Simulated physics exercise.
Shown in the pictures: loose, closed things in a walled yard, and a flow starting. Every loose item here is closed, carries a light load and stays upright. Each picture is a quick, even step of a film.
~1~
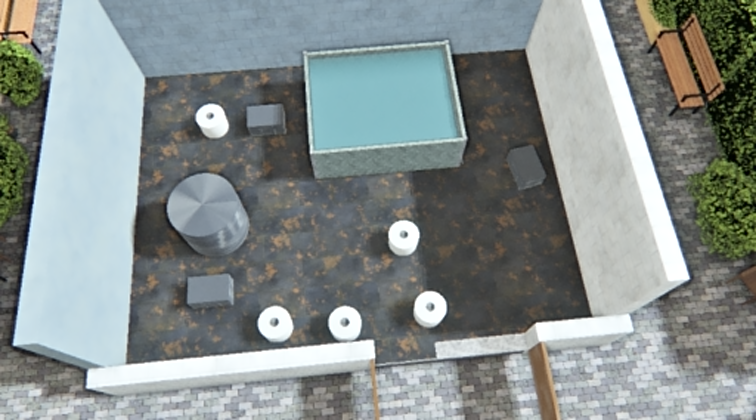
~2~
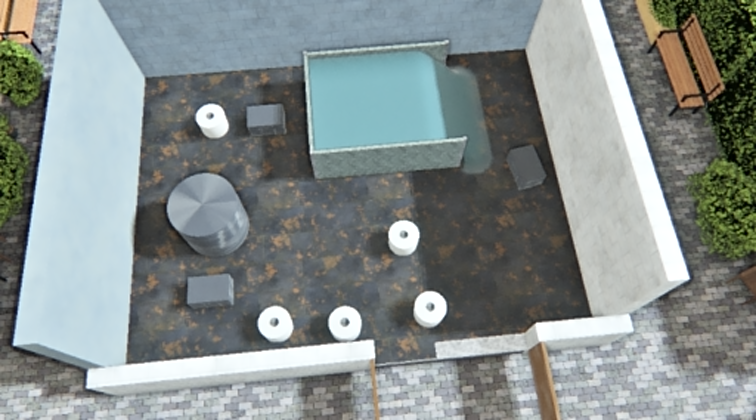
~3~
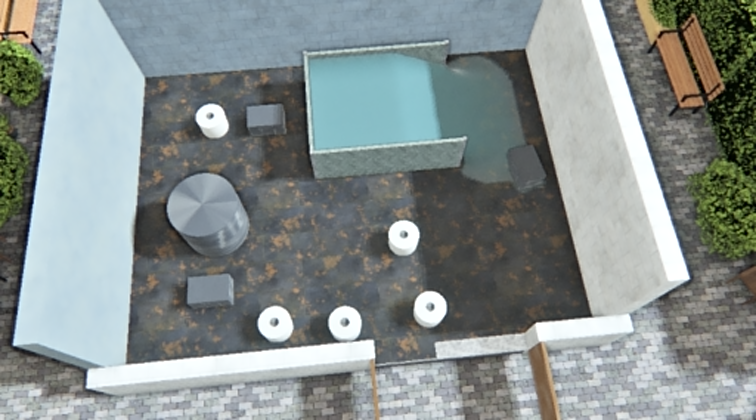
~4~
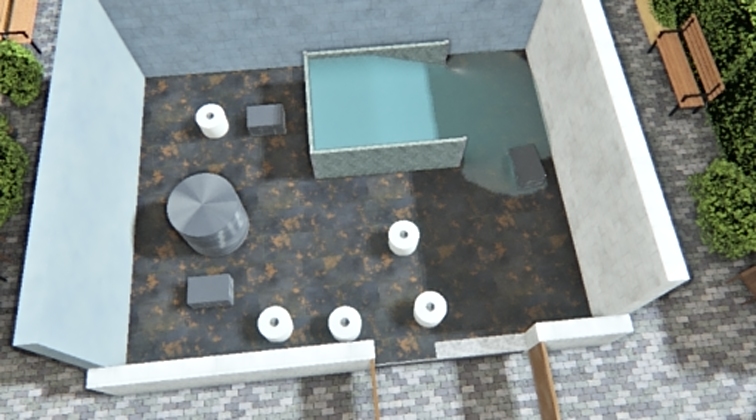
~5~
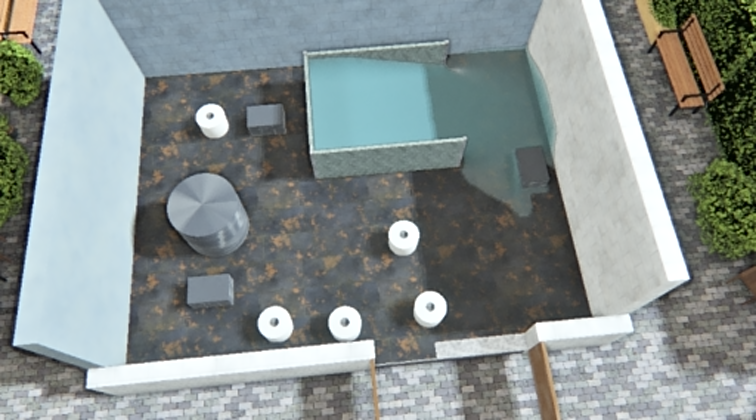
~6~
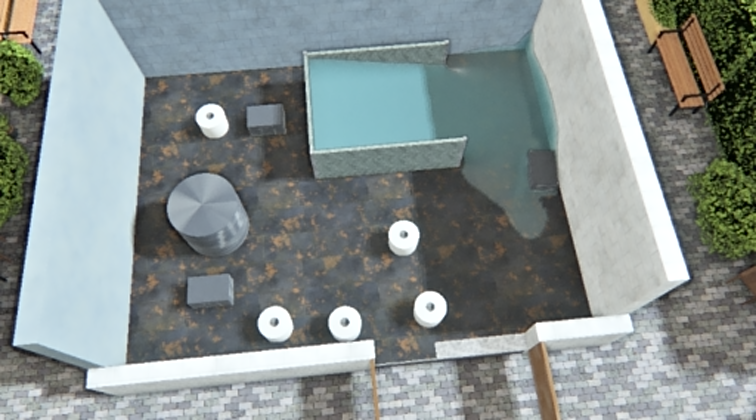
Water pours from the open right side of a raised pool in a walled yard with a dark, rust-flecked floor, seen from high above by a still camera. White tubs stand at upper left, centre and along the front, with a large grey drum and two grey crates at left and another at right. The water spreads rightward to the pale wall, then forward along it, nudging the right-hand crate slightly right.
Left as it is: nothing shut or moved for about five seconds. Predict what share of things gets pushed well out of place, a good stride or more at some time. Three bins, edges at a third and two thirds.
I expect the share pushed well aside to be a third to two thirds.
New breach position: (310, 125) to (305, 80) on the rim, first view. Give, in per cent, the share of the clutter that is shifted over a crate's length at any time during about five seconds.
Near 60 in a hundred.
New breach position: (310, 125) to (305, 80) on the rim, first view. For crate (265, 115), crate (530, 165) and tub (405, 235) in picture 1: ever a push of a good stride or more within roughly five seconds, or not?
Got that far, never got that far, never got that far.
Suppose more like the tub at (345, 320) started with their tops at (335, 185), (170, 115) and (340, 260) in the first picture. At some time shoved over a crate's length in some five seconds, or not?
Taking them one at a time: Remains close, then gets driven off, then remains close.
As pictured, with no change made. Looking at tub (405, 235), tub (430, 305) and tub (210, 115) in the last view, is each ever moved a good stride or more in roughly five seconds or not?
Item one never gets that far, item two gets that far, item three gets that far.
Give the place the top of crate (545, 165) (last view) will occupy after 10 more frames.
About (557, 301).
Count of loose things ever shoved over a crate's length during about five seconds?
I get 5.
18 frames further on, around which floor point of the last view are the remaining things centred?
Their average sits at about pixel (295, 247).
A moment on, 1 of 8 are well off their spots; 0 afloat.
Next, 1 of 8 are well off their spots; 1 afloat.
Later, 2 of 8 are well off their spots; 1 afloat.
In the end, 5 of 8 are well off their spots, and 5 have been at some point; 3 afloat.
